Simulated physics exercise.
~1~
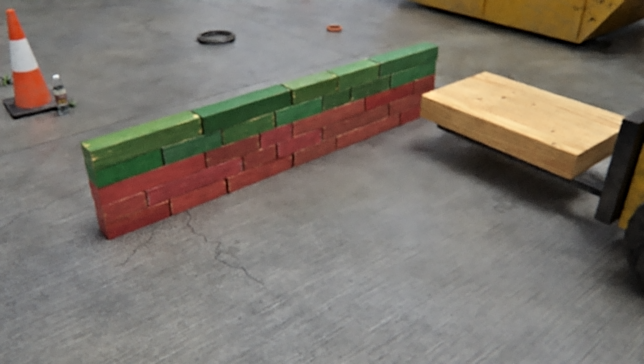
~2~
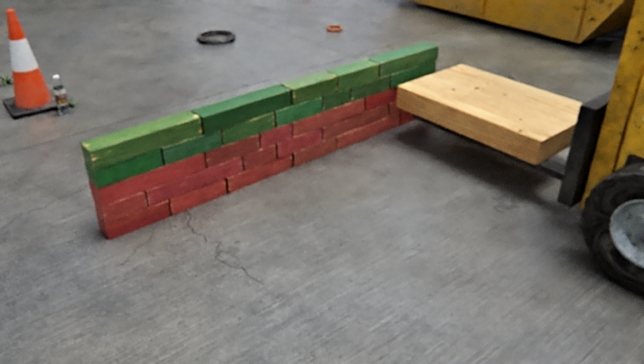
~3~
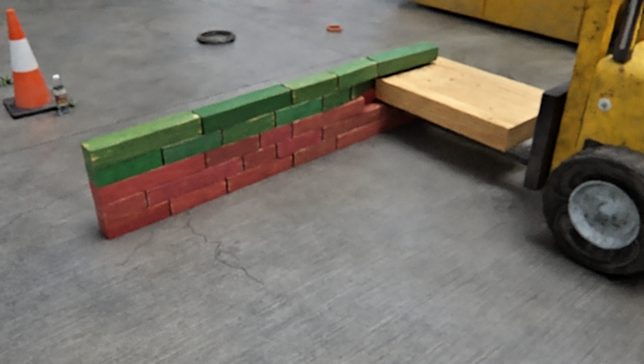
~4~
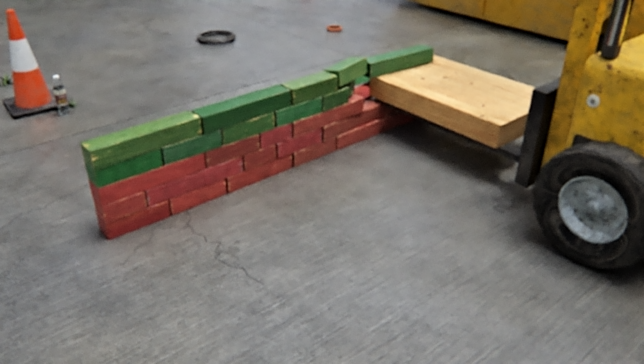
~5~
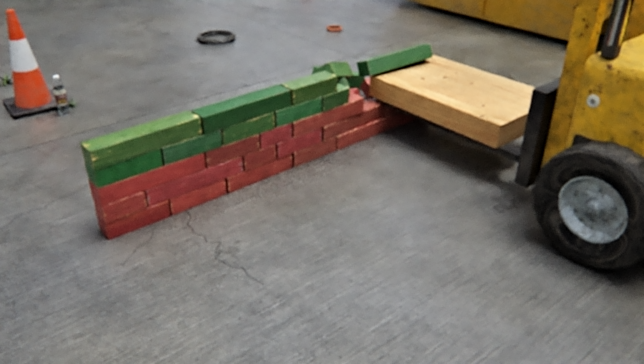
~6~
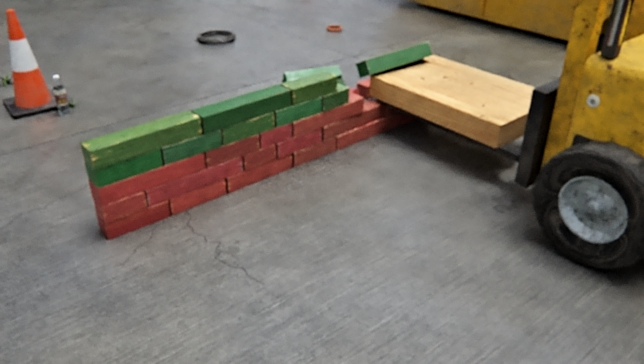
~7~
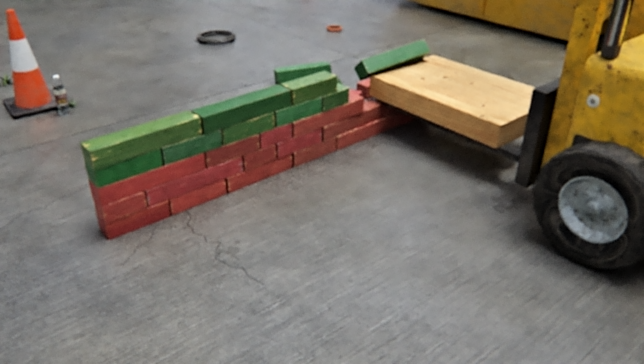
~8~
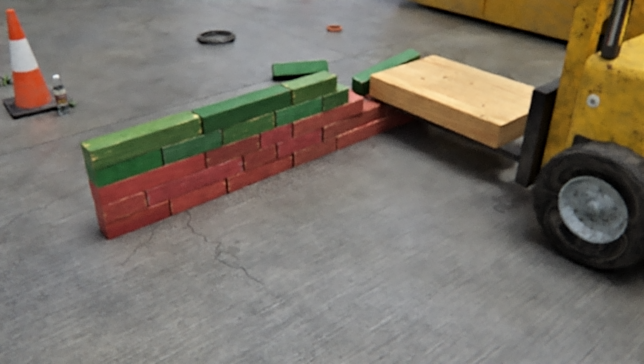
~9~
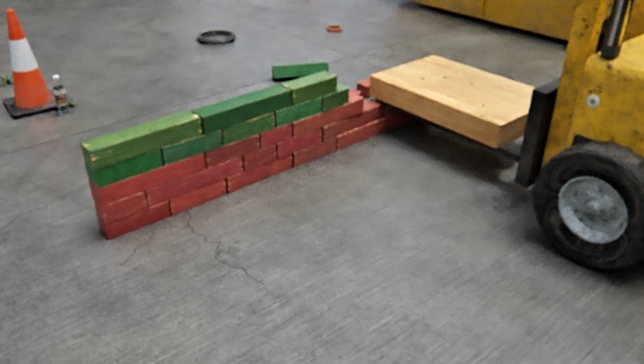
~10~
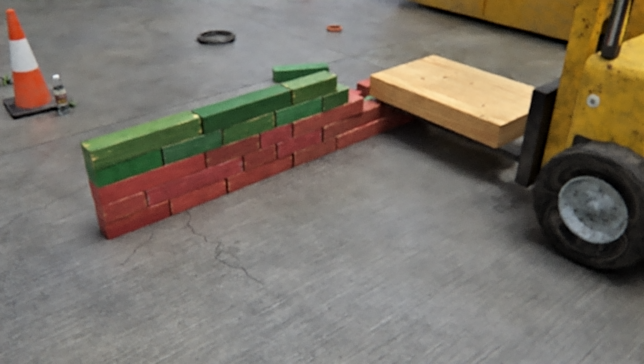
A low wall of loose wooden blocks, green rows above red, runs diagonally across a grey concrete floor, seen from slightly above by a still camera. An orange and white cone stands at the left, and a yellow lift truck carries a pale timber load at the right. The truck drives left and pushes the load into the wall's far end. Green blocks there shift, tilt and tumble behind the wall, while one leans against the load before slipping from sight. The truck stops, leaving the far end broken down and the nearer stretch standing intact.
